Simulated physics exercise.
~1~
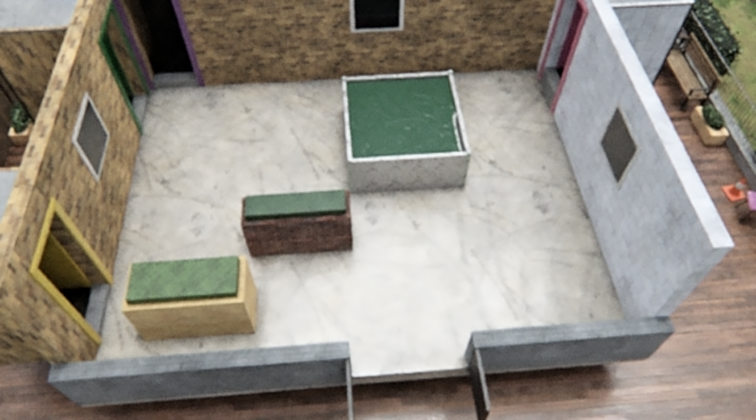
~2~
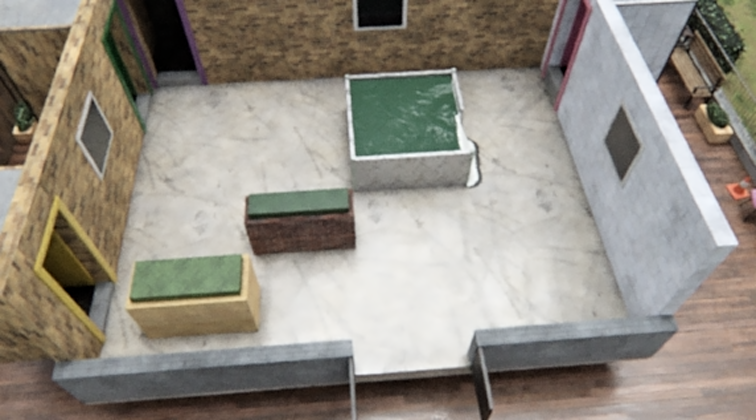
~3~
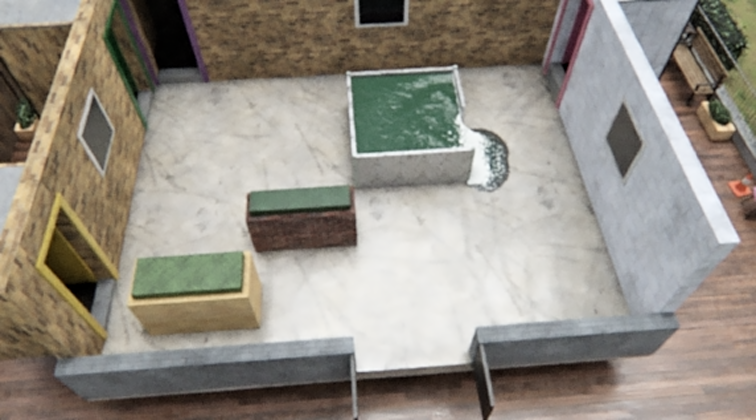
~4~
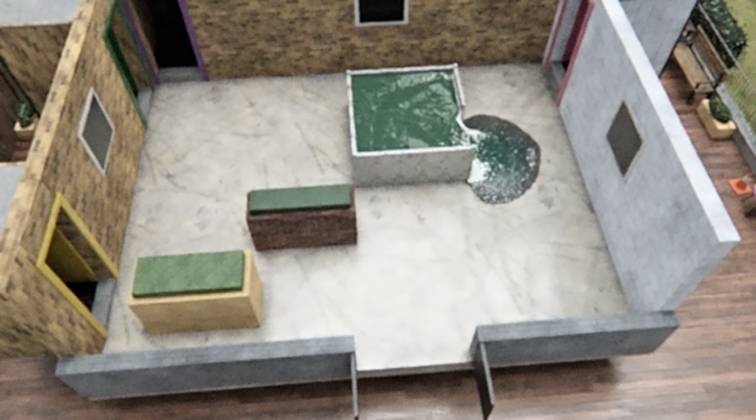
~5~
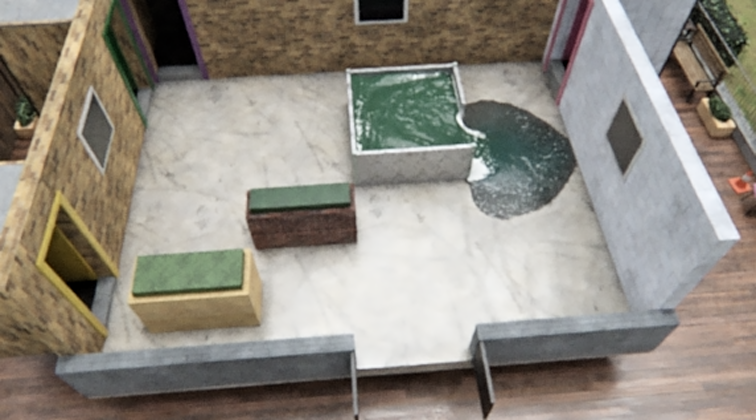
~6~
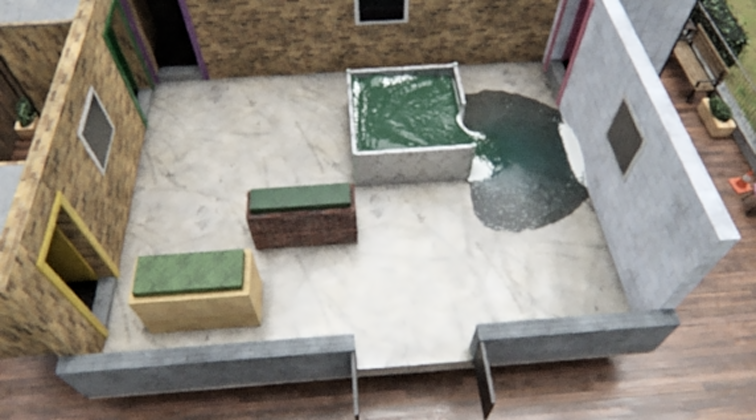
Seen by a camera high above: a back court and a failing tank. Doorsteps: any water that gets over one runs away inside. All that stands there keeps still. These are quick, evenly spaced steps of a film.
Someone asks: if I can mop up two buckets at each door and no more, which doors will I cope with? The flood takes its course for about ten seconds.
The green door will pass two buckets at most; the purple door will pass two buckets at most; the pink door will pass two buckets at most; the yellow door will pass two buckets at most.
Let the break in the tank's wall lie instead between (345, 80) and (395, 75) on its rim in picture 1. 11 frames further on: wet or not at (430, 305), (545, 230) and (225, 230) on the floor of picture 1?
Result, in sequence: Spared by the spill, spared by the spill, spared by the spill.
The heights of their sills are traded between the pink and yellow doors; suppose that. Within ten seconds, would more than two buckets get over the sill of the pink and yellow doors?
Pink door: Exceeds the limit; yellow door: Falls short.
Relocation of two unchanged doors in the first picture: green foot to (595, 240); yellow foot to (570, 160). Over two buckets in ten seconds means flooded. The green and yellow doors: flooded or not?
Well, the green one runs over, and as for the yellow one, it runs over.
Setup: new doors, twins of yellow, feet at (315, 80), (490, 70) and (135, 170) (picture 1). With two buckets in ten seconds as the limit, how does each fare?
In the listed order: Stays within it, tops the limit, stays within it.
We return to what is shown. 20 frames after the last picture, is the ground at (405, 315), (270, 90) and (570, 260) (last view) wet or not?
Result, in that order: Wetted / not wetted / wetted.
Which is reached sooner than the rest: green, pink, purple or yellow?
Looks like the pink door.
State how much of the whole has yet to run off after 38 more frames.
I make it around 98 per cent.
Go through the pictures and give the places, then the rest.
In the first frame, the tank at (403, 117) is whole and still.
In the second frame, the front is at (470, 186), out from the gap at (462, 150).
In the third frame, water pours out at (463, 149) and has run to (501, 143).
In the fourth frame, water pours out at (463, 148) and has run to (534, 147).
In the fifth frame, the front is at (574, 158), out from the gap at (463, 147).
In the sixth frame, the front is at (586, 192), out from the gap at (463, 147).
A moment on, water covers 15 % of the floor; the green door not reached, the purple door not reached, the pink door wet at the sill, nothing in, the yellow door not reached.
Next, water covers 20 % of the floor; the green door not reached, the purple door not reached, the pink door wet at the sill, nothing in, the yellow door not reached.
Then, water covers 40 % of the floor; the green door not reached, the purple door not reached, the pink door wet at the sill, nothing in, the yellow door not reached.
Later, water covers 75 % of the floor; the green door under two buckets in, the purple door wet at the sill, nothing in, the pink door wet at the sill, nothing in, the yellow door not reached.
In the end, water covers 95 % of the floor; the green door under two buckets in, the purple door wet at the sill, nothing in, the pink door wet at the sill, nothing in, the yellow door wet at the sill, nothing in.
